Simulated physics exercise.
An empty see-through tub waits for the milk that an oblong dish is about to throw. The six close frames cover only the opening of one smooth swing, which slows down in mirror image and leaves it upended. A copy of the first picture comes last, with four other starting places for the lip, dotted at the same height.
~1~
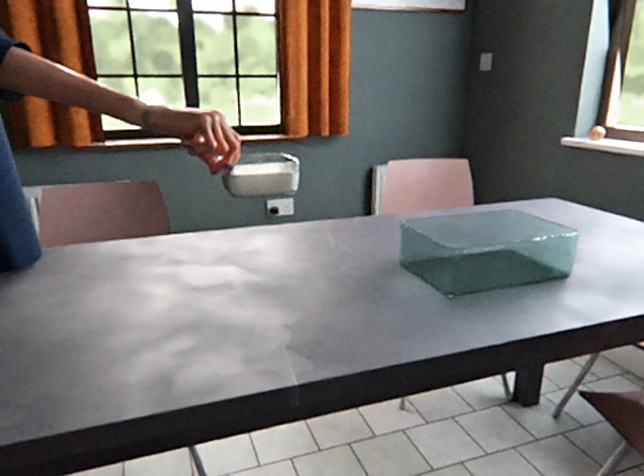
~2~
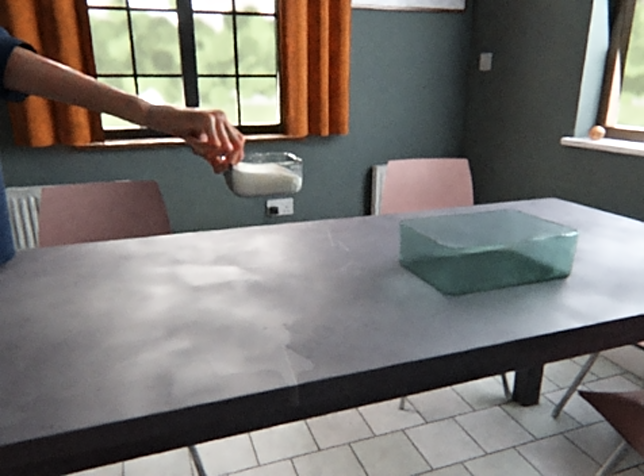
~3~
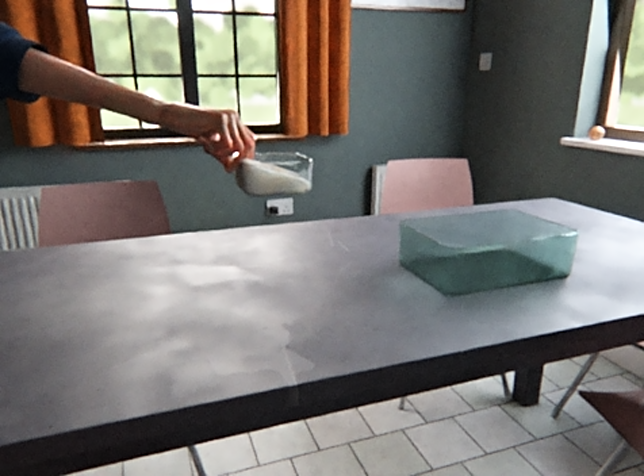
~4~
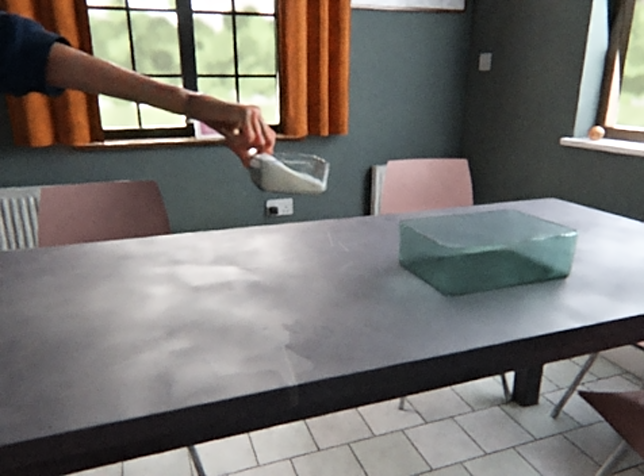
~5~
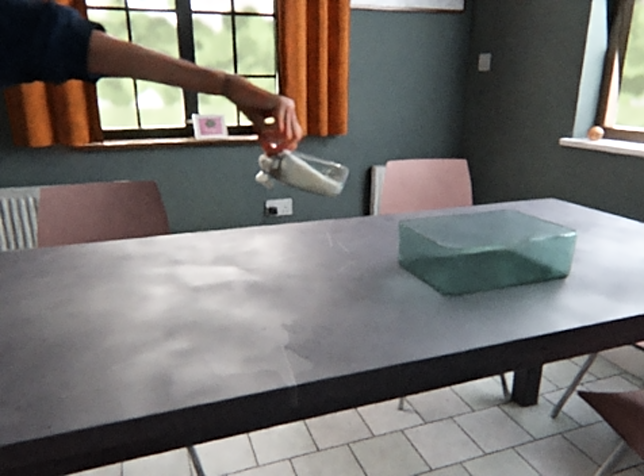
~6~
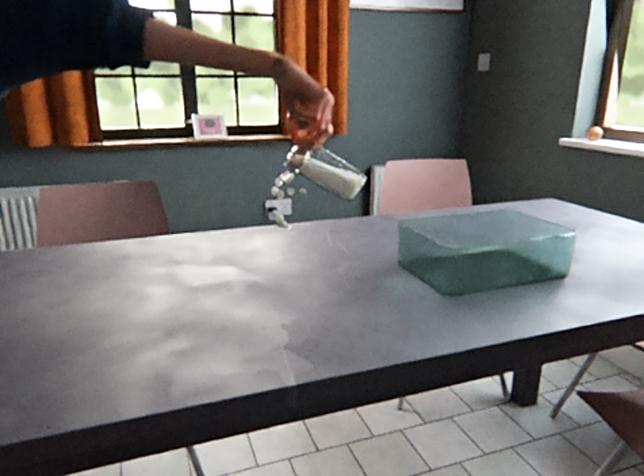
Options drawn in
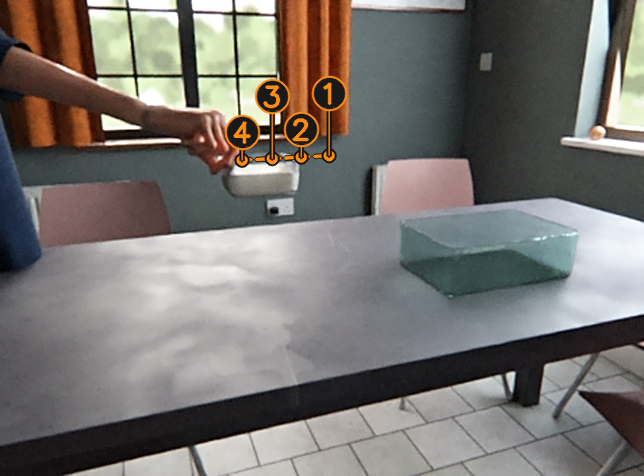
Hand carrying a small clear dish of milk rightward over a table, tilting it as milk streams over its left rim.
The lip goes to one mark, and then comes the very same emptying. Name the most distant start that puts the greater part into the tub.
The answer is spot 3.
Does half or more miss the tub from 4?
Yes, it does.
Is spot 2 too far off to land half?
No, that is safe.
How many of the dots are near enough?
Three of the four.
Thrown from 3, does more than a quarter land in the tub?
Yes.
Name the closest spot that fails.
The answer is 4.
On the marked copy, 1 at (329, 155); 2 at (301, 157); 3 at (272, 158); 4 at (242, 160).
Choosing 1, about 81 % lands in the tub, 8 % falls short and 11 % goes beside or beyond.
Choosing 2, about 78 % lands in the tub, 14 % falls short and 8 % goes beside or beyond.
Choosing 3, about 66 % lands in the tub, 30 % falls short and 5 % goes beside or beyond.
Choosing 4, about 9 % lands in the tub, 86 % falls short and 5 % goes beside or beyond.
